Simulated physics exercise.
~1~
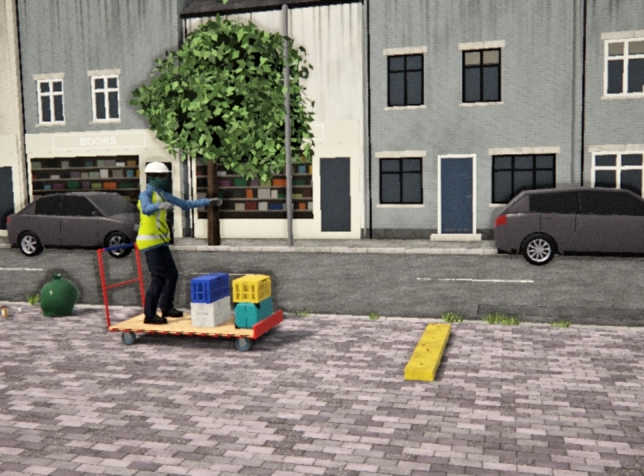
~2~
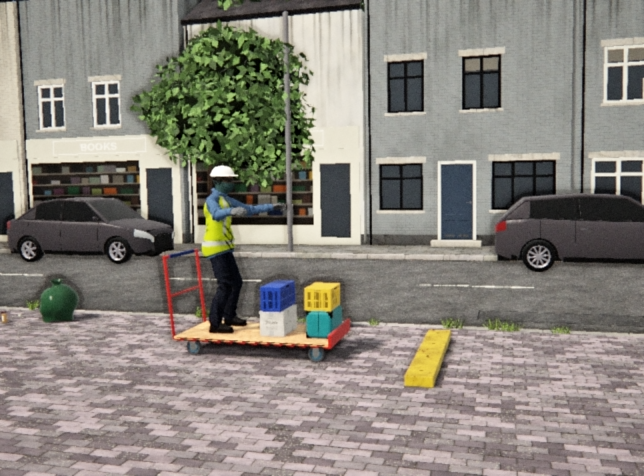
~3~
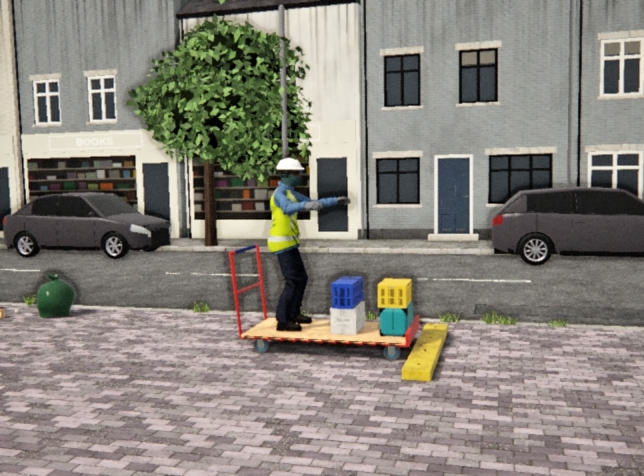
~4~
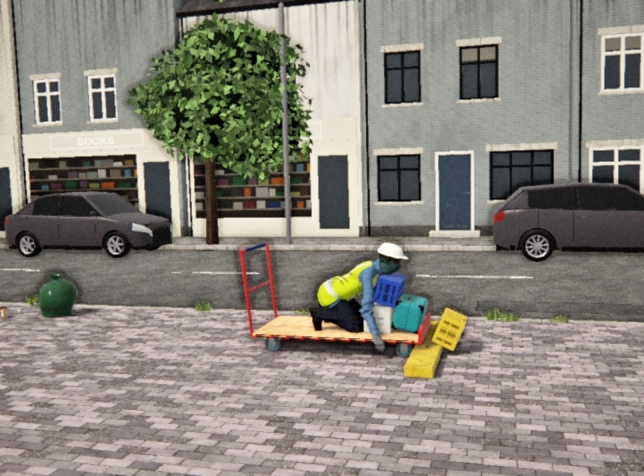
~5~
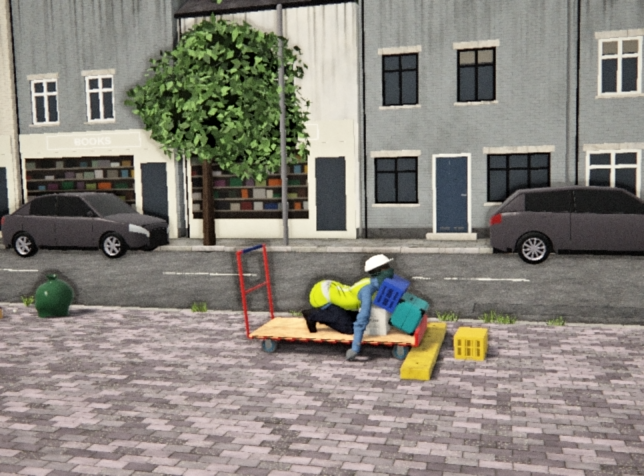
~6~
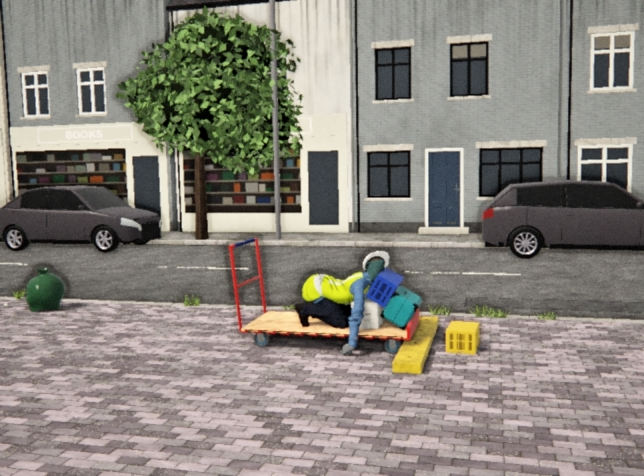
A red-framed platform trolley rolls right across a brick pavement, carrying a standing figure in a white hard hat and yellow vest, arms held out ahead, behind four stacked items. Parked cars, a tree and grey and white buildings line the road behind. The trolley reaches a yellow wheel stop and halts, its deck staying flat. The figure pitches forward onto the load, and the yellow crate tumbles over the front. It lands upside down on the paving beyond the stop. The blue crate and teal case lean forward on the deck beside the white carton, with the figure slumped against them, one arm hanging down.
